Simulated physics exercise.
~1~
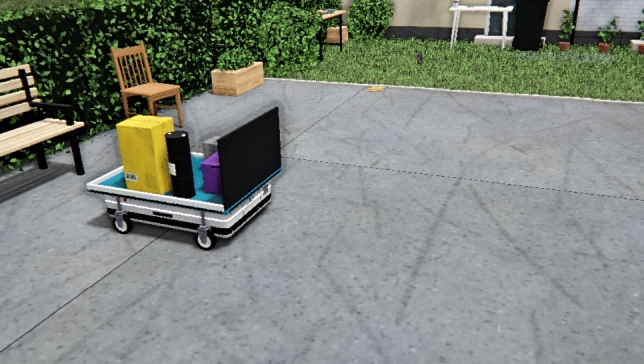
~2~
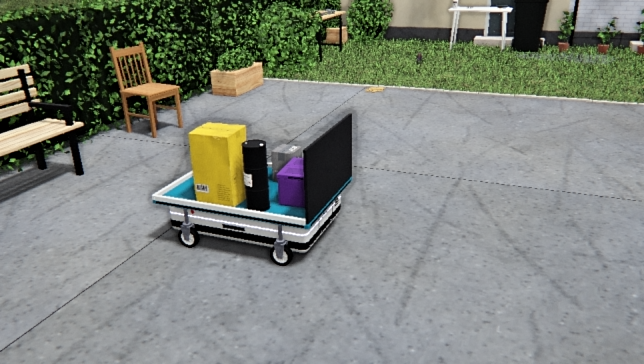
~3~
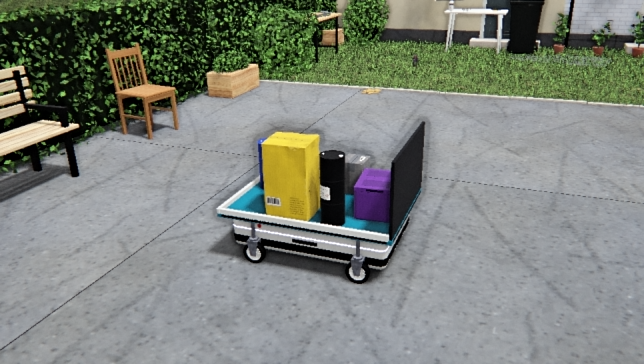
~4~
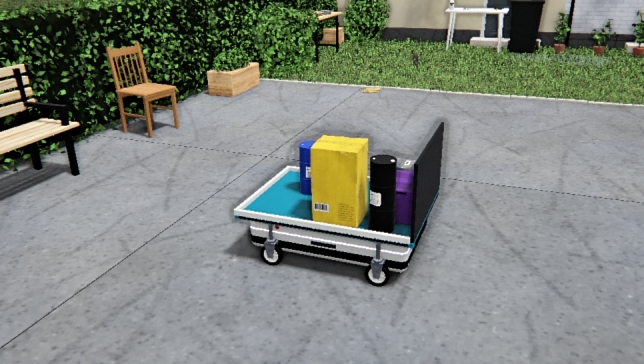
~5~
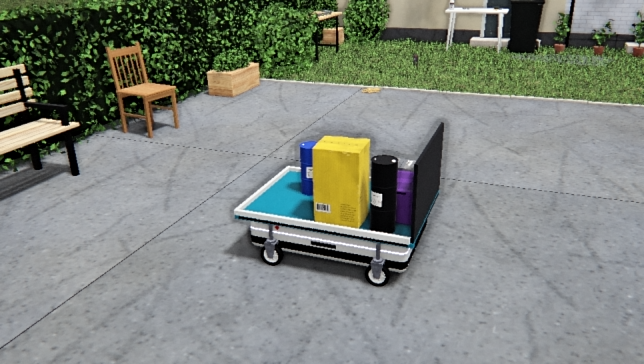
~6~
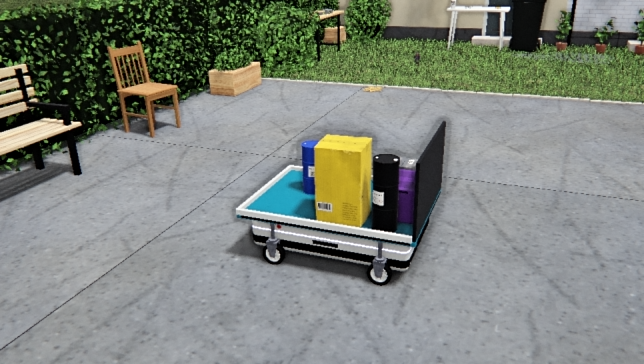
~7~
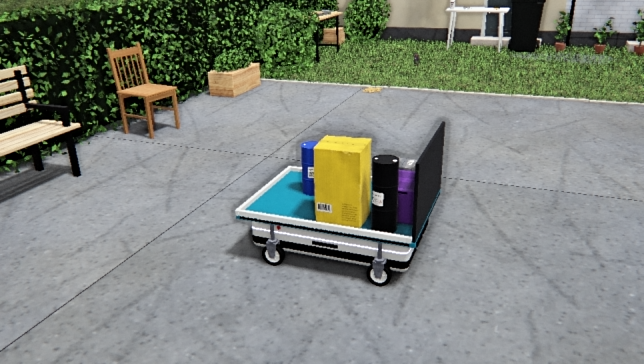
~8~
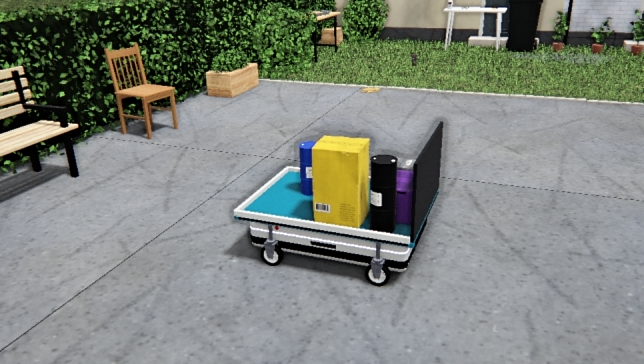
A low white cart with a teal bed and a dark board at its right end rolls across a grey paved yard, seen from slightly above, with a bench, a wooden chair and a hedge on the left and grass behind. It carries a yellow box, a black canister, a purple tote and a grey parcel near the board. The cart moves right, and a blue canister comes into view behind the yellow box. As the cart comes to a stop, the load slides toward the board, leaving the left of the bed bare. Everything then stays still, with the canisters and box upright aboard.
